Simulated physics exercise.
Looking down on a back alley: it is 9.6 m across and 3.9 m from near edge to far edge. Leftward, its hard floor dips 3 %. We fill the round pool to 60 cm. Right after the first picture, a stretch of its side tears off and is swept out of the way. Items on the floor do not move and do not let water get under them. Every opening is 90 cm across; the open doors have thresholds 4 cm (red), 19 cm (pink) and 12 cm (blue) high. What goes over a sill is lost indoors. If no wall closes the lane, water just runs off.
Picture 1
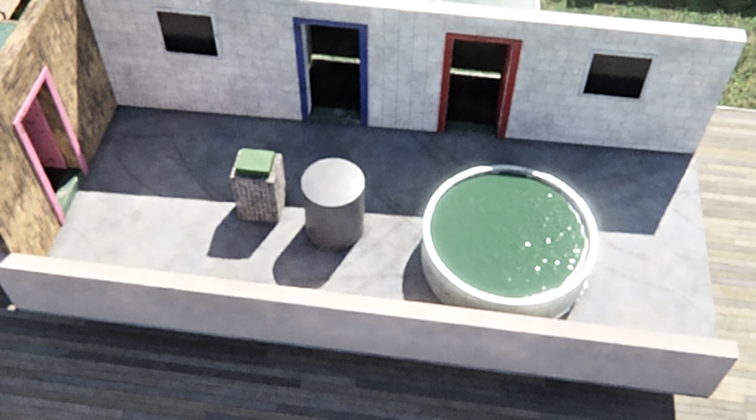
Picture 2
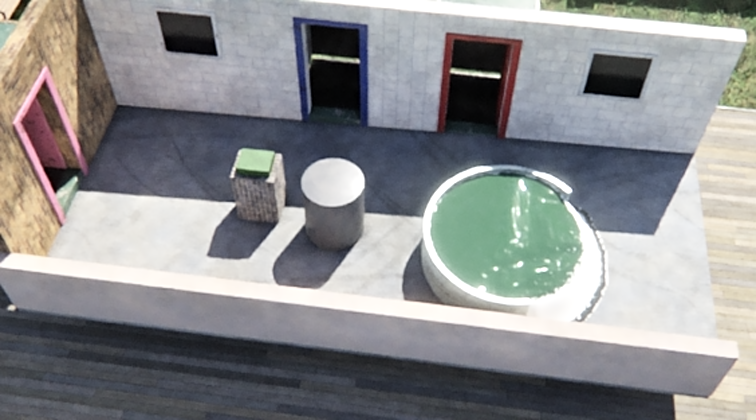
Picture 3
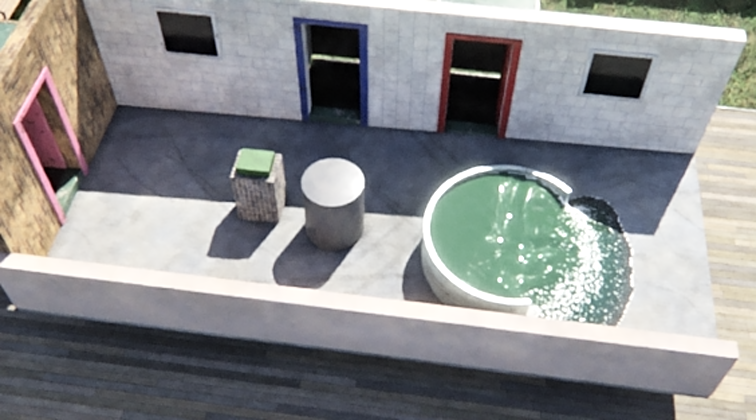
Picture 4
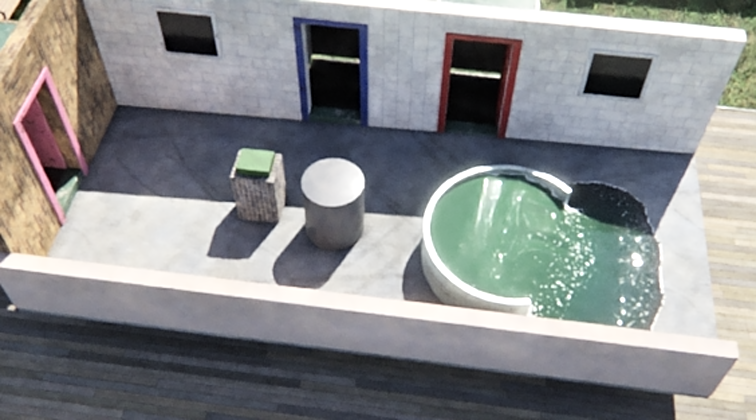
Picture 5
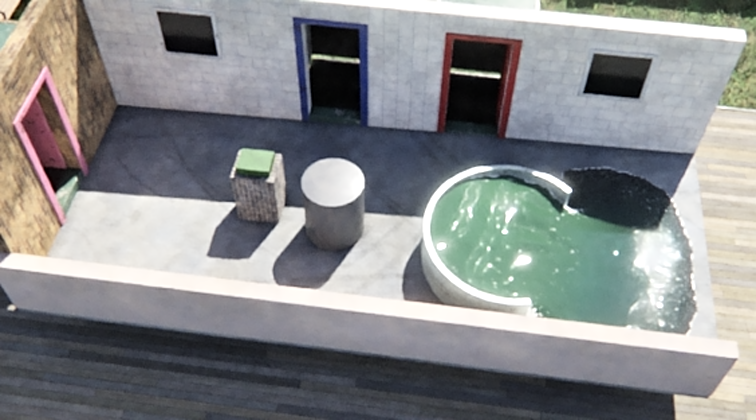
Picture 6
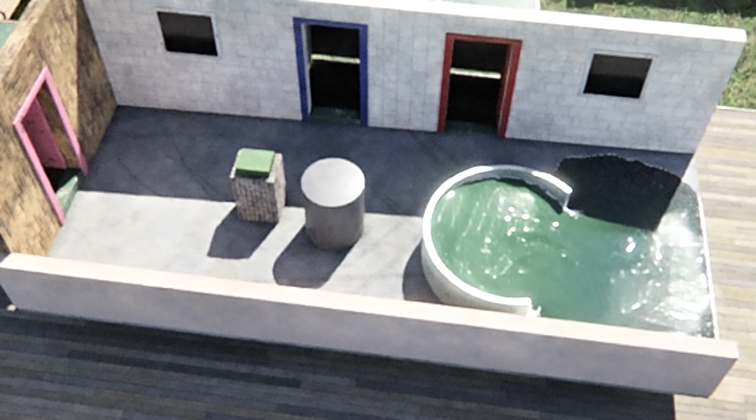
To begin with, a round pool of green water sits still in a walled yard, beside a grey cylinder and a green-topped block. Then the pool's right side opens and water pours out through the gap, spreading rightward across the floor in a widening, glinting sheet that reaches the yard's right edge.
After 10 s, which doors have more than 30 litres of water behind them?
The red door: 30 litres or less; the pink door: 30 litres or less; the blue door: 30 litres or less.
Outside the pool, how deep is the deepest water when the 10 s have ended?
It tops out at some 6 cm.
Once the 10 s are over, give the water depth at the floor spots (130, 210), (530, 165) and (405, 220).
Spot one 0 cm, spot two 3 cm, spot three 0 cm.
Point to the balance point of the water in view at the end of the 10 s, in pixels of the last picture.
Balance point at about (446, 233).
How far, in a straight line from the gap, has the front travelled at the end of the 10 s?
Some 8.4 metres from the gap.
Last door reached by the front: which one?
Blue.
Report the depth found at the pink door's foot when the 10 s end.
About 3.5 cm.
A moment later water covers 25 % of the floor and is deepest (30 cm) near (565, 345); red door not reached, pink door not reached, blue door not reached.
Soon after water covers 30 % of the floor and is deepest (24 cm) near (565, 345); red door not reached, pink door not reached, blue door not reached.
Next water covers 35 % of the floor and is deepest (14 cm) near (552, 344); red door not reached, pink door not reached, blue door not reached.
Later on water covers 35 % of the floor and is deepest (8 cm) near (539, 343); red door 1 cm at the sill, 0 L in, pink door not reached, blue door not reached.
At the end water covers 45 % of the floor and is deepest (6 cm) near (539, 343); red door 3 cm at the sill, 0 L in, pink door 4 cm at the sill, 0 L in, blue door 2 cm at the sill, 0 L in.
